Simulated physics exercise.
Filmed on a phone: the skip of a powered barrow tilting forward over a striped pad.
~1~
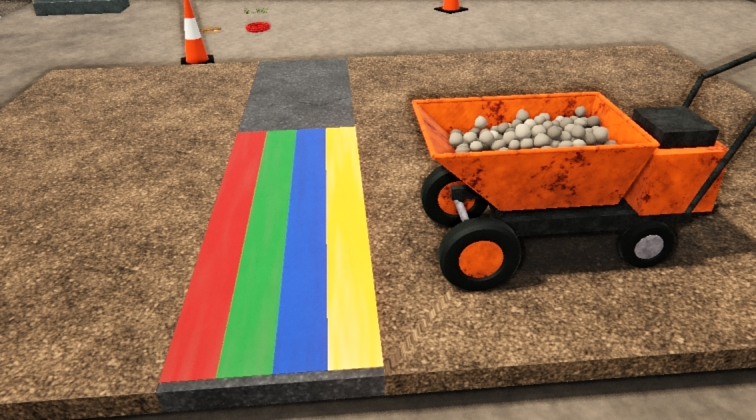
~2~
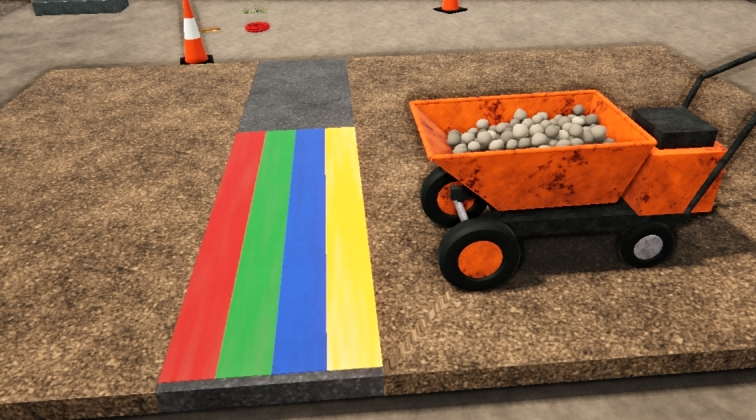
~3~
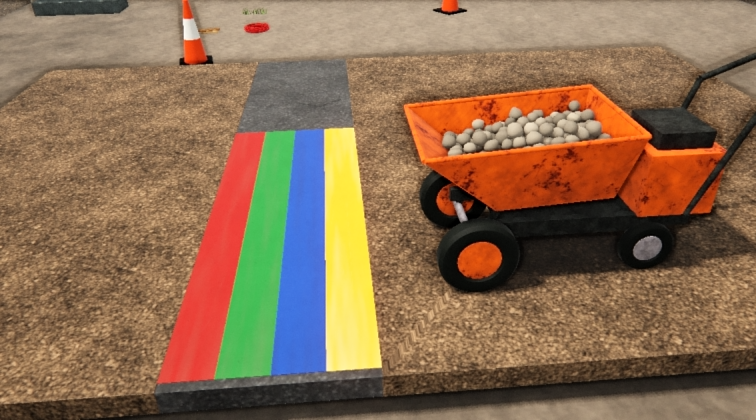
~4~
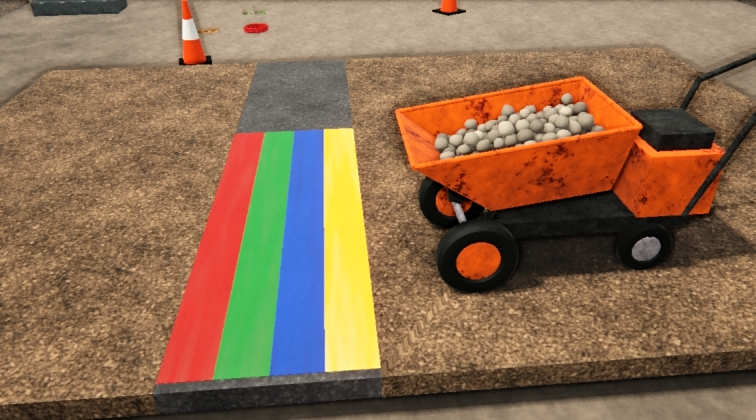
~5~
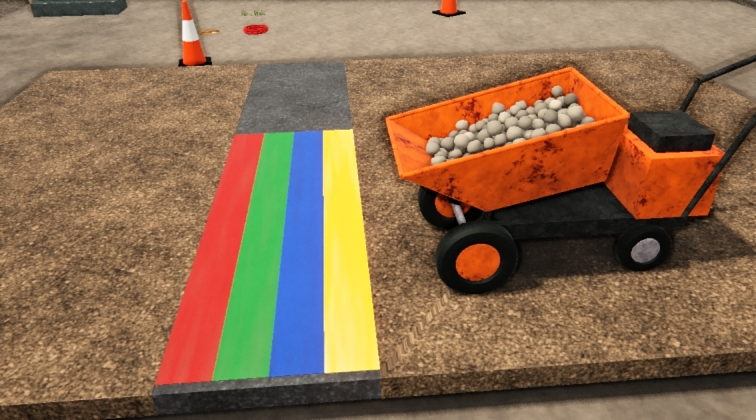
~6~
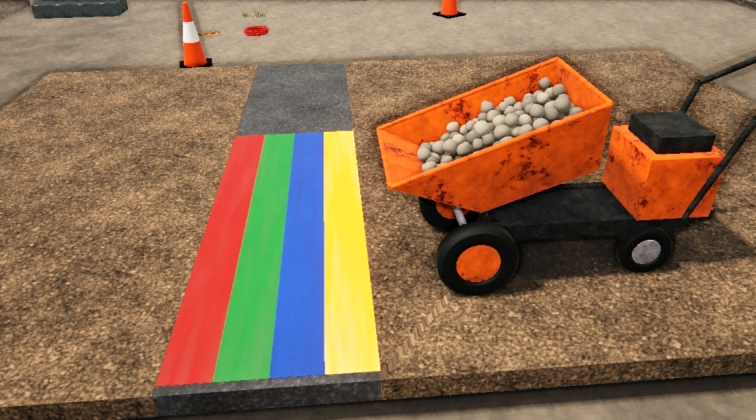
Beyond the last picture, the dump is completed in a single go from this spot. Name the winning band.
The blue band.
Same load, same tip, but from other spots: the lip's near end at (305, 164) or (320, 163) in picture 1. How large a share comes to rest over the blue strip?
About 0 per cent for the first spot and about 0 per cent for the second.
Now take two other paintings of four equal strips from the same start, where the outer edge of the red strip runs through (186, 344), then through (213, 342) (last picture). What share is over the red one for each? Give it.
Roughly 10 per cent, and 10 per cent.
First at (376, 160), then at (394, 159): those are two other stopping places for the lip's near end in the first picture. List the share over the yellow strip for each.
About 0 %, then 0 %.
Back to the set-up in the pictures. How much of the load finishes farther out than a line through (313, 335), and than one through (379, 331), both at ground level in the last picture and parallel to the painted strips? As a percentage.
Some 50 and some 80 per cent, respectively.
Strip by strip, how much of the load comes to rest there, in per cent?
Per cent of the load - yellow strip: 10, blue strip: 30, green strip: 20, red strip: 10.
Just after the last frame, skip tipped steeply; every one in the skip.
A moment on, skip tipped right over; roughly two thirds in the skip; about a tenth over the yellow strip; roughly a quarter over the blue strip.
Further on, skip tipped right over; roughly a quarter in the skip; about a tenth over the yellow strip; roughly a third over the blue strip; roughly a quarter over the green strip; about a tenth over the red strip; just a few off the paint.
When it is over, skip tipped right over; roughly a quarter in the skip; about a tenth over the yellow strip; roughly a third over the blue strip; roughly a quarter over the green strip; about a tenth over the red strip; about a tenth off the paint.
